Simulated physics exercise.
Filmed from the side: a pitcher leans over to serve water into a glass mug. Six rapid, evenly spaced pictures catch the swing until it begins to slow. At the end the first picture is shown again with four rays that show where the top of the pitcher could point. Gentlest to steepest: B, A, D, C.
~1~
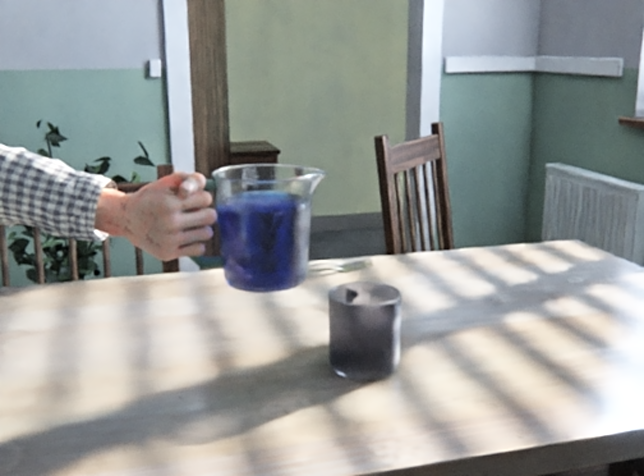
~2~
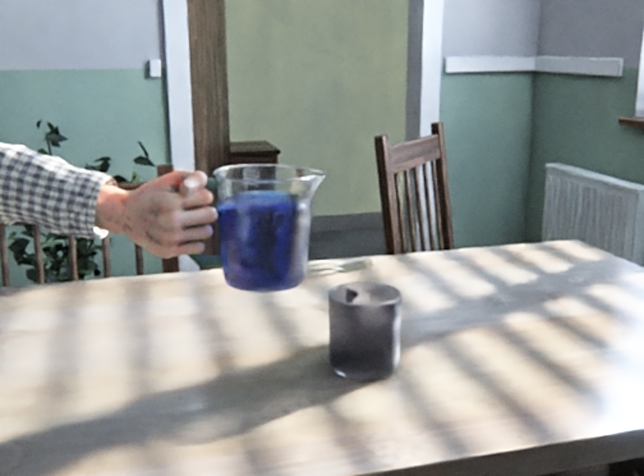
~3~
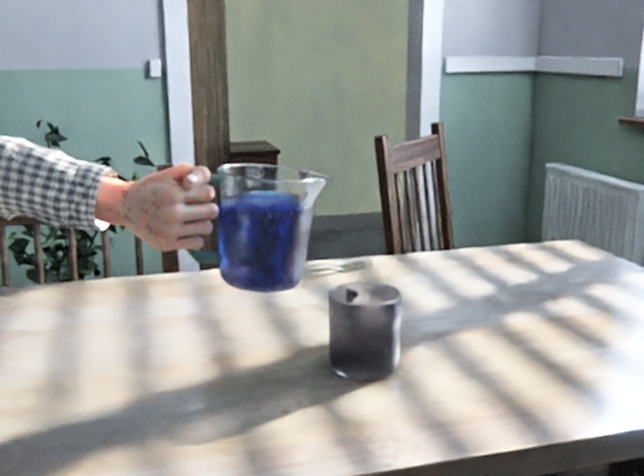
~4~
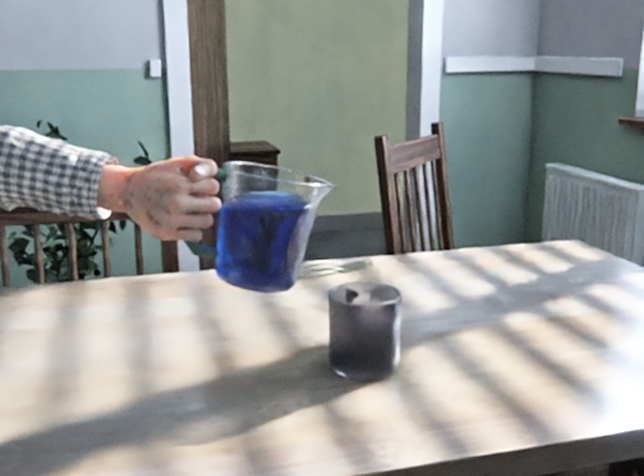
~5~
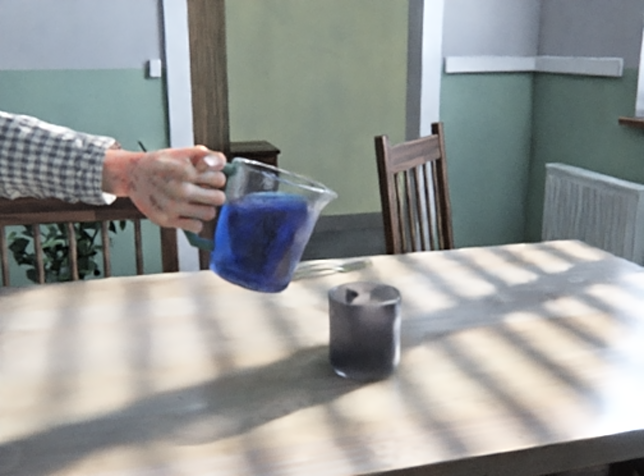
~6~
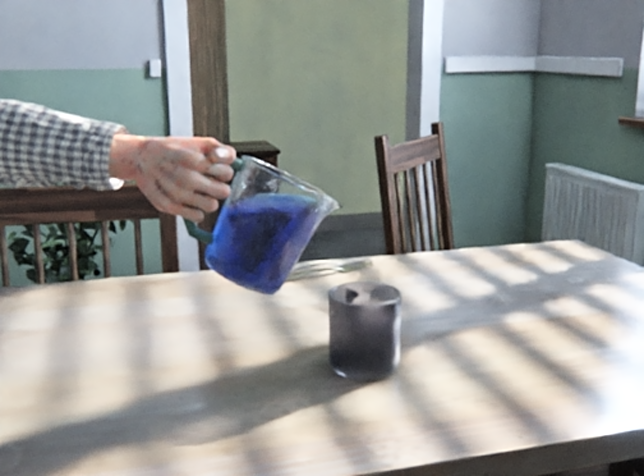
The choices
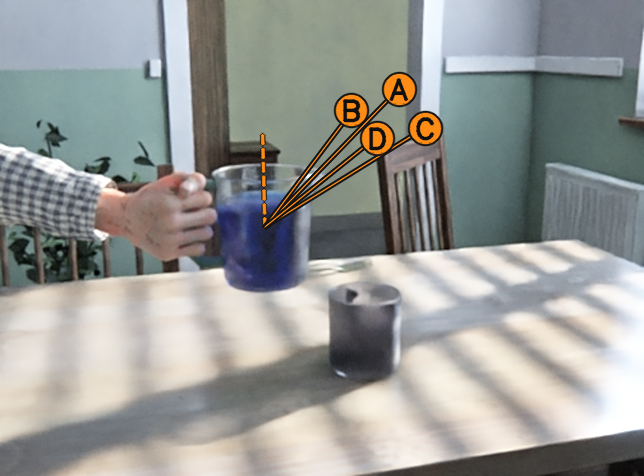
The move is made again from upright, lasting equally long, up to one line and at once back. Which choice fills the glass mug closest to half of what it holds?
Choose C.
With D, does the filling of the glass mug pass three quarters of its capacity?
No.
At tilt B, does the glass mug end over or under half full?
Under half.
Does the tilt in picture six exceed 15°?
Yes.
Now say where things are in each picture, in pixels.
Upright, lip at (325, 172); rim of the glass mug round (365, 292); nothing has left yet, in the first frame.
Upright, lip at (326, 174); nothing has left yet, in the second frame.
Tipped about 5°, lip at (329, 178); nothing has left yet, in the third frame.
Tipped about 12°, lip at (333, 185); nothing has left yet, in the fourth frame.
Tipped about 19°, lip at (338, 195); nothing has left yet, in the fifth frame.
Tipped about 27°, lip at (341, 205); nothing has left yet, in the sixth frame.
In orange, A at (386, 100); B at (341, 124); C at (410, 136); D at (363, 147).
With A, the glass mug ends with about 22 % of what it can hold.
With B, the glass mug ends with about 12 % of what it can hold.
With C, the glass mug ends with about 49 % of what it can hold.
With D, the glass mug ends with about 35 % of what it can hold.
